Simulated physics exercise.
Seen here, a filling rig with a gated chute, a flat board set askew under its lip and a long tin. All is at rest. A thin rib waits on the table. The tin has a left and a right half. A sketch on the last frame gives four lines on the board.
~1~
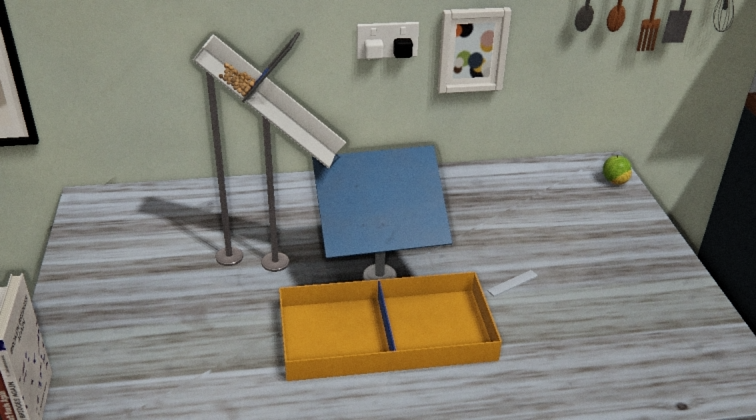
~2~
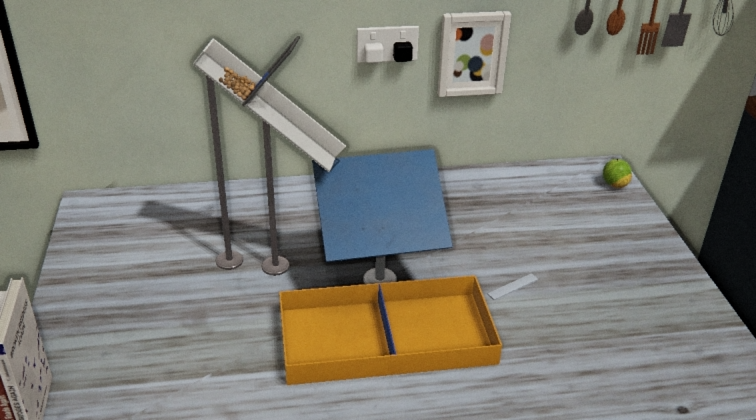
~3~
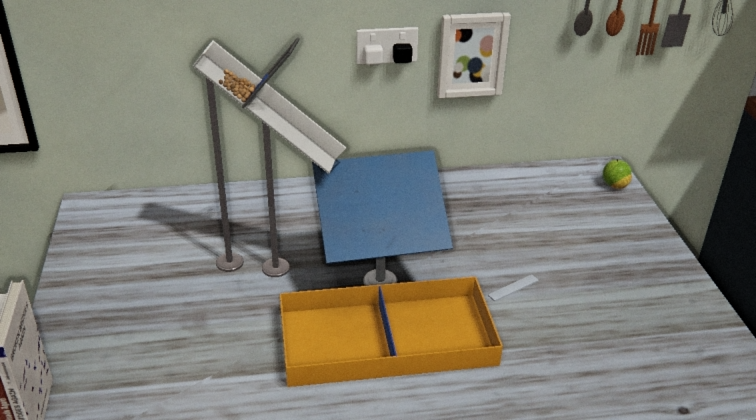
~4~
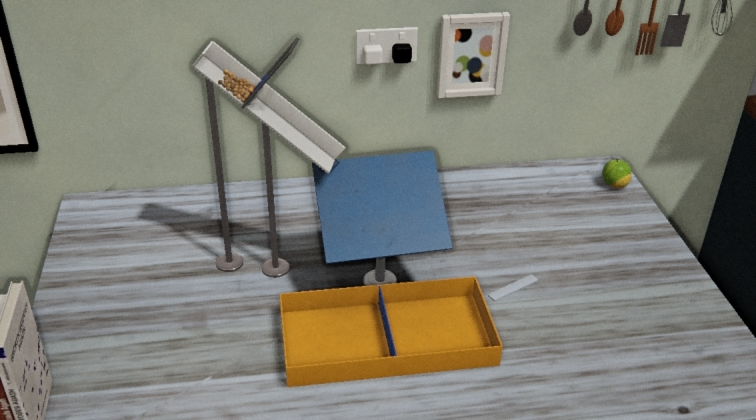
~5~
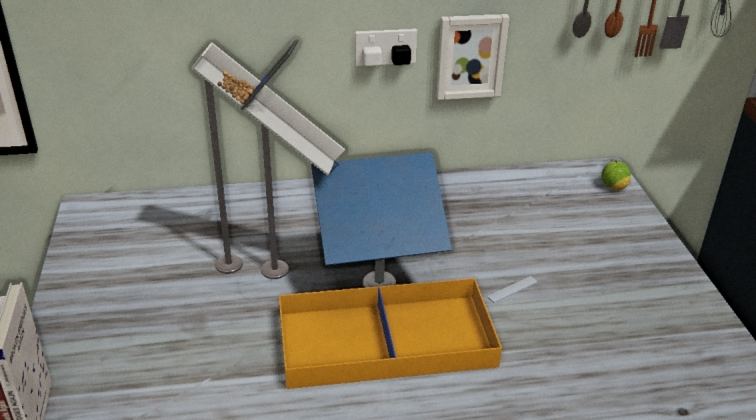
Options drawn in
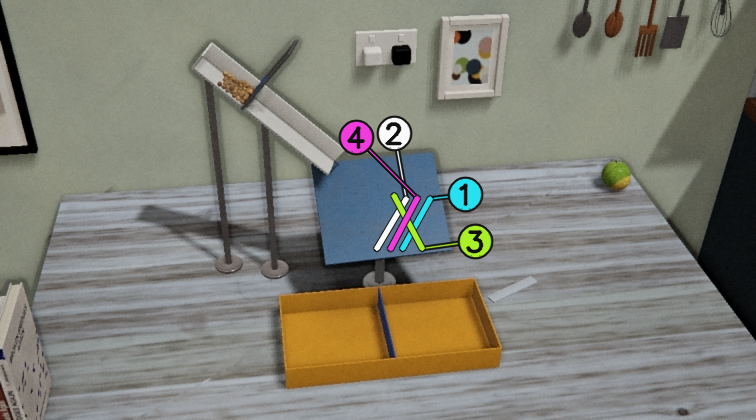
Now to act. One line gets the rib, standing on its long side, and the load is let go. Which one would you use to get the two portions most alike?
1 is best.
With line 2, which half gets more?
Left.
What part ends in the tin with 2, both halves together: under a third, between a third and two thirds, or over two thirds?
Line 2 gives over two thirds.
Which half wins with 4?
Left.
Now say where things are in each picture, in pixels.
Load behind the gate (241, 84), round wooden beads; lip of the chute (332, 161), sloping fairly steeply, in the first picture.
Middle of the board (382, 203), tilted fairly steeply; middle of its low edge (390, 254); of its high edge (374, 155), in the second picture.
Front corners of the tin (287, 367) and (502, 346); front end of its middle wall (396, 357); gate still shut (262, 83), in the third picture.
Middle of the load (240, 90); lip (332, 166), in the fourth picture.
Middle of the load (240, 92); lip (331, 168), in the fifth picture.
On the marked copy, line 1 from (430, 198) to (402, 248); line 2 from (406, 198) to (376, 248); line 3 from (394, 195) to (422, 248); line 4 from (417, 198) to (390, 248).
With 1, of what is caught, roughly half in the left half, roughly half in the right.
With 2, of what is caught, almost all in the left half, about a tenth in the right.
With 3, of what is caught, about a tenth in the left half, almost all in the right.
With 4, of what is caught, almost all in the left half, about a tenth in the right.
